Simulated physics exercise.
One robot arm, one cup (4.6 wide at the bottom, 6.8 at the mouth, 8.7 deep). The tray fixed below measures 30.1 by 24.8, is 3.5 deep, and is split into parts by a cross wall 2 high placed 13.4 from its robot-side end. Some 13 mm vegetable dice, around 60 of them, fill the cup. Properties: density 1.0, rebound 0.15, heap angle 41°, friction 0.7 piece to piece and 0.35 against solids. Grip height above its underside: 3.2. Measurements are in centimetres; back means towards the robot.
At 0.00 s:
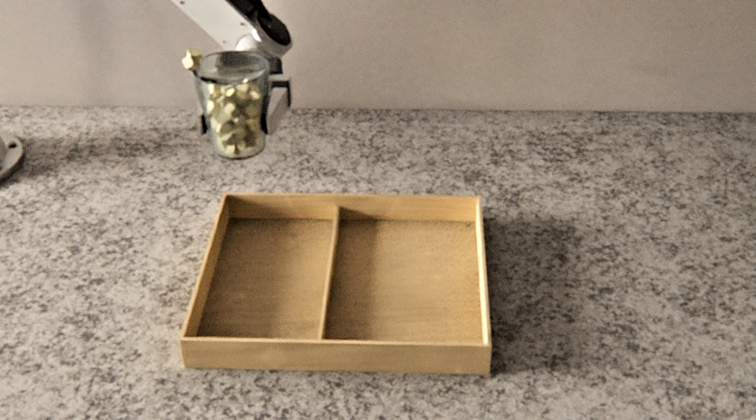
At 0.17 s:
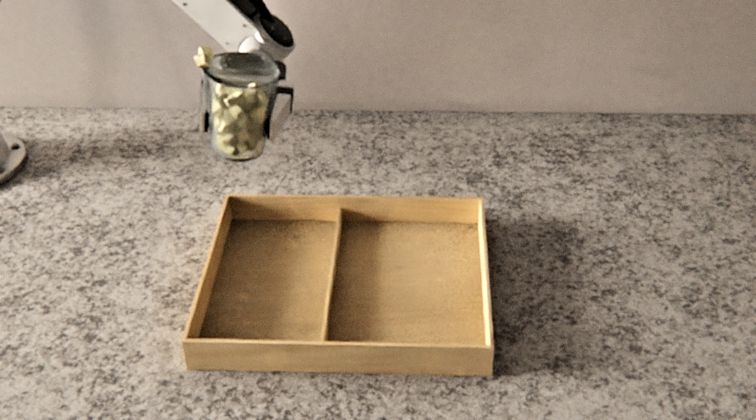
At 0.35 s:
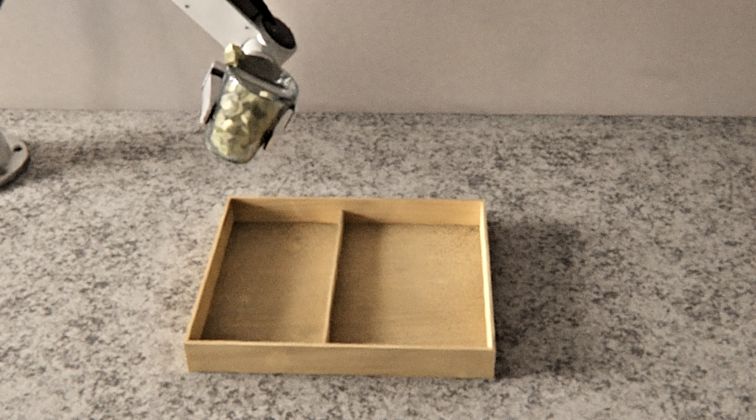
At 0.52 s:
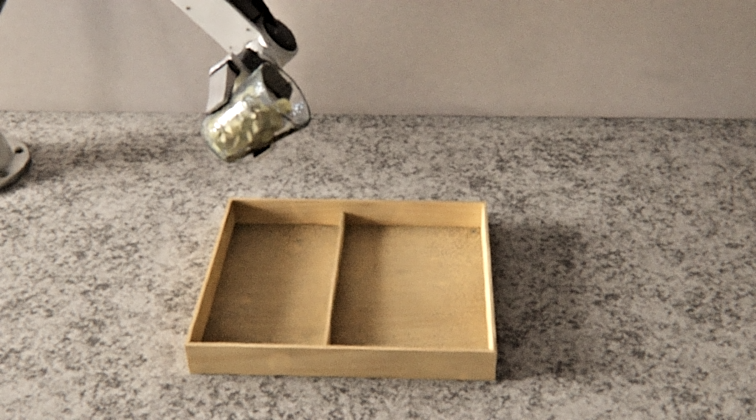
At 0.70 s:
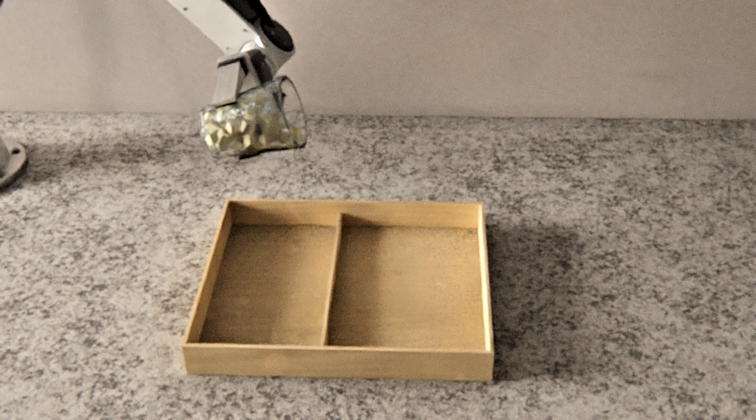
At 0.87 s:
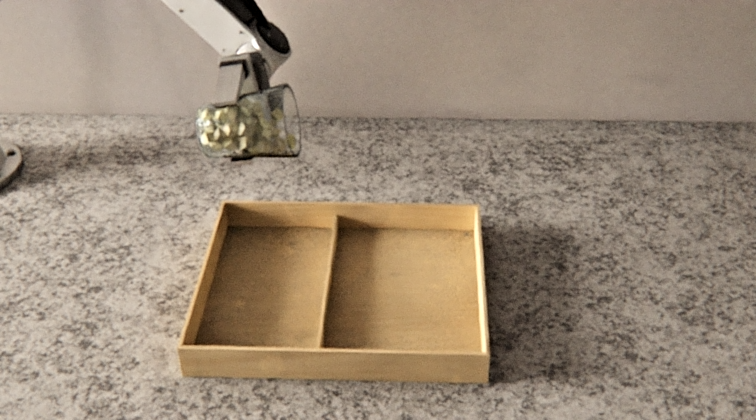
Above a divided wooden tray, a robot arm steadily tilts a clear cup of pale pieces sideways.
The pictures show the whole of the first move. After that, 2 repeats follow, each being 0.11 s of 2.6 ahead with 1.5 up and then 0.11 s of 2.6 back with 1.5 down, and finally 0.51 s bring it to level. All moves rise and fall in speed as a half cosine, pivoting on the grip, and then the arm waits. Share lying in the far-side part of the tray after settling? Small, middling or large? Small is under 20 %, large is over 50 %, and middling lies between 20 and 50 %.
Large, over 50 %.
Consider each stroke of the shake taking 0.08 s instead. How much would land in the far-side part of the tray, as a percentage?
I'd expect close to 95 in a hundred.
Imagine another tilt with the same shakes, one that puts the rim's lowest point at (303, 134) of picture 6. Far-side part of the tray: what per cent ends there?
Close to 20 in a hundred.
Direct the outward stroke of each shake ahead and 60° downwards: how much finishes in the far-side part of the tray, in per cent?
Some 0 per cent.
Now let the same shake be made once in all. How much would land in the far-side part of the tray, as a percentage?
My guess is near 40 per cent.
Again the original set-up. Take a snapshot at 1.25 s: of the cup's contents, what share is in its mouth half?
I'd say close to 80 per cent.
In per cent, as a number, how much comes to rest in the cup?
My estimate would be some 30 percent.
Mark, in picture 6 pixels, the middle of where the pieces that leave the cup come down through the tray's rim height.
I'd put it somewhere near (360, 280).
By 1.25 s, tilted 81° forward, highest piece 22 above the table; 34 in the cup, 16 in the far-side part, 2 in the robot-side part, 5 in flight or on a rim.
By 1.63 s, tilted 25° forward, highest piece 25 above the table; 37 in the far-side part, 16 in the cup, 4 in the robot-side part.
By 2.02 s, level, highest piece 22 above the table; 37 in the far-side part, 16 in the cup, 4 in the robot-side part.
By 3.07 s, level, highest piece 22 above the table; 37 in the far-side part, 16 in the cup, 4 in the robot-side part.
Final count, 37 in the far-side part, 16 in the cup, 4 in the robot-side part. That is 65 % in the far-side part of the tray.
